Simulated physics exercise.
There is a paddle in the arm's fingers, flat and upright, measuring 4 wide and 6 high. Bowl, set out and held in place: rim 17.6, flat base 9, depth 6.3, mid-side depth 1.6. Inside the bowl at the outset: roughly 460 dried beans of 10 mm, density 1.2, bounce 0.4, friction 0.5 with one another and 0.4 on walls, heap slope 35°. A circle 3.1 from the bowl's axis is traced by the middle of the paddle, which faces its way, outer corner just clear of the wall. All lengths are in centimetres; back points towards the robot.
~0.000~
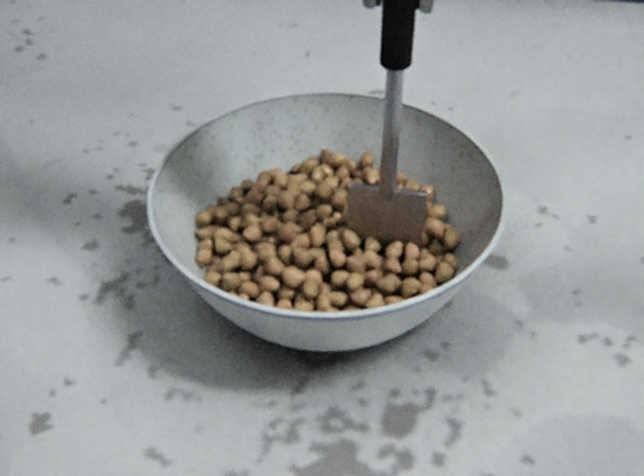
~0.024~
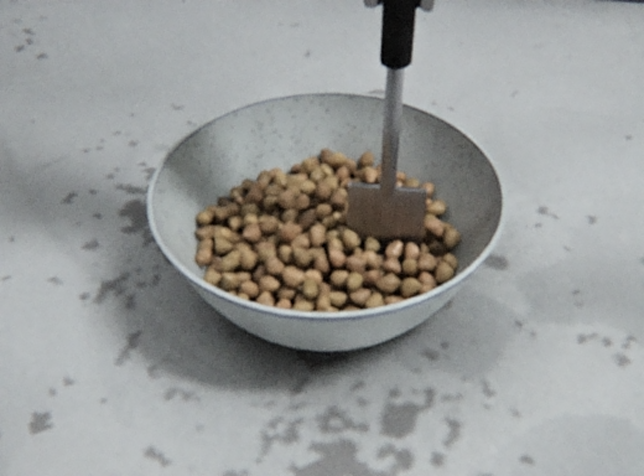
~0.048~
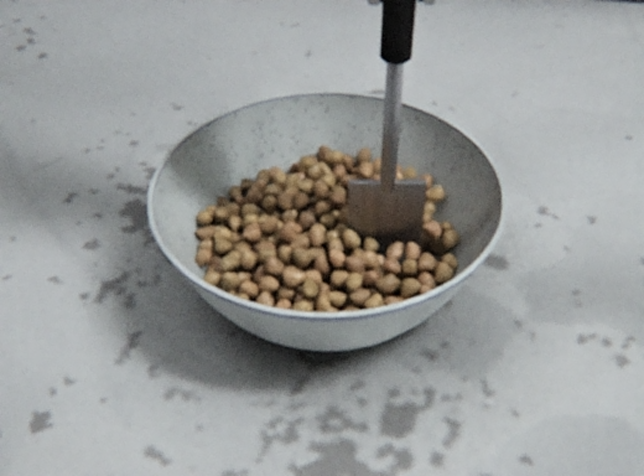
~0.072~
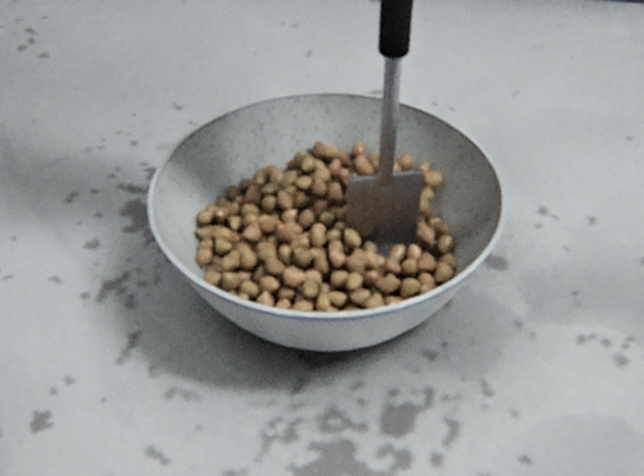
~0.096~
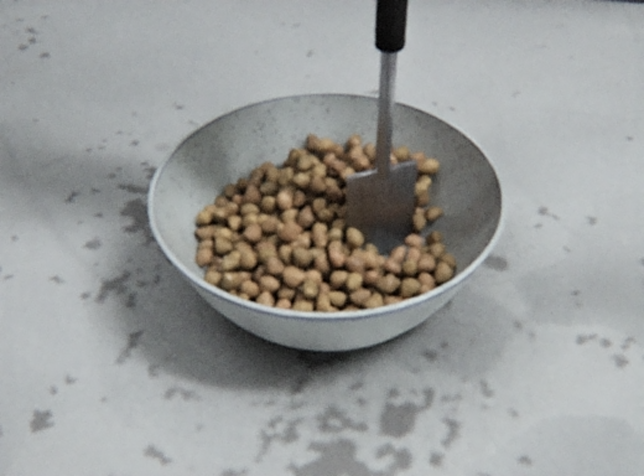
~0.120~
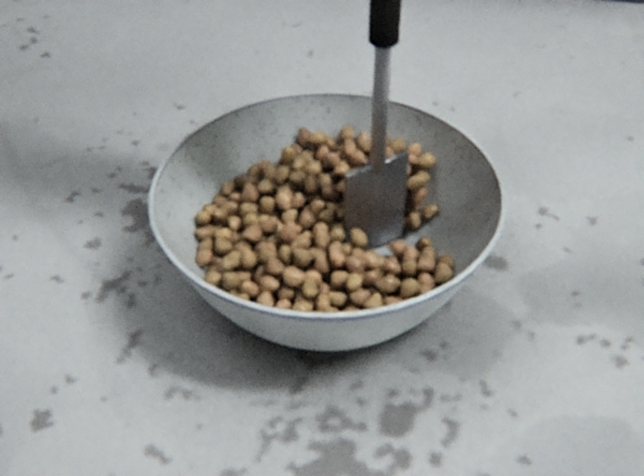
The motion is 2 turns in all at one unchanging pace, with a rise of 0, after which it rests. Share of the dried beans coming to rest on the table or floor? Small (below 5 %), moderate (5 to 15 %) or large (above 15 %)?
Small.
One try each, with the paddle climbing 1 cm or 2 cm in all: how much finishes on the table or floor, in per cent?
Roughly 0 percent, then roughly 0 percent.
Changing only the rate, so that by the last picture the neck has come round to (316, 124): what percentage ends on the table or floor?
Some 30 %.
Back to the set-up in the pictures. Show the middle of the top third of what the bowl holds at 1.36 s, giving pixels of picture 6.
I'd say about (263, 271).
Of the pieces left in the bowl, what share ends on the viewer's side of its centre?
40 %.
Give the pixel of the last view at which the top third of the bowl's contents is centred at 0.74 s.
Around pixel (408, 253).
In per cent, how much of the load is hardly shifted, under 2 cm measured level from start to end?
Near 5 per cent of the pieces.
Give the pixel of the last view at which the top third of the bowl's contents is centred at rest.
Centre of top third: Approx. (409, 204).
After 0.74 s, 310° round, highest piece 7 above the table; 455 in the bowl.
After 1.36 s, 218° round, highest piece 7 above the table; 450 in the bowl, 4 on the table or floor, 1 in flight or on the tool.
After 1.87 s, 0° round, highest piece 6 above the table; 445 in the bowl, 10 on the table or floor.
After 2.57 s, 0° round, highest piece 6 above the table; 445 in the bowl, 10 on the table or floor.
In the end, 445 in the bowl, 10 on the table or floor. That is 2 % on the table or floor.
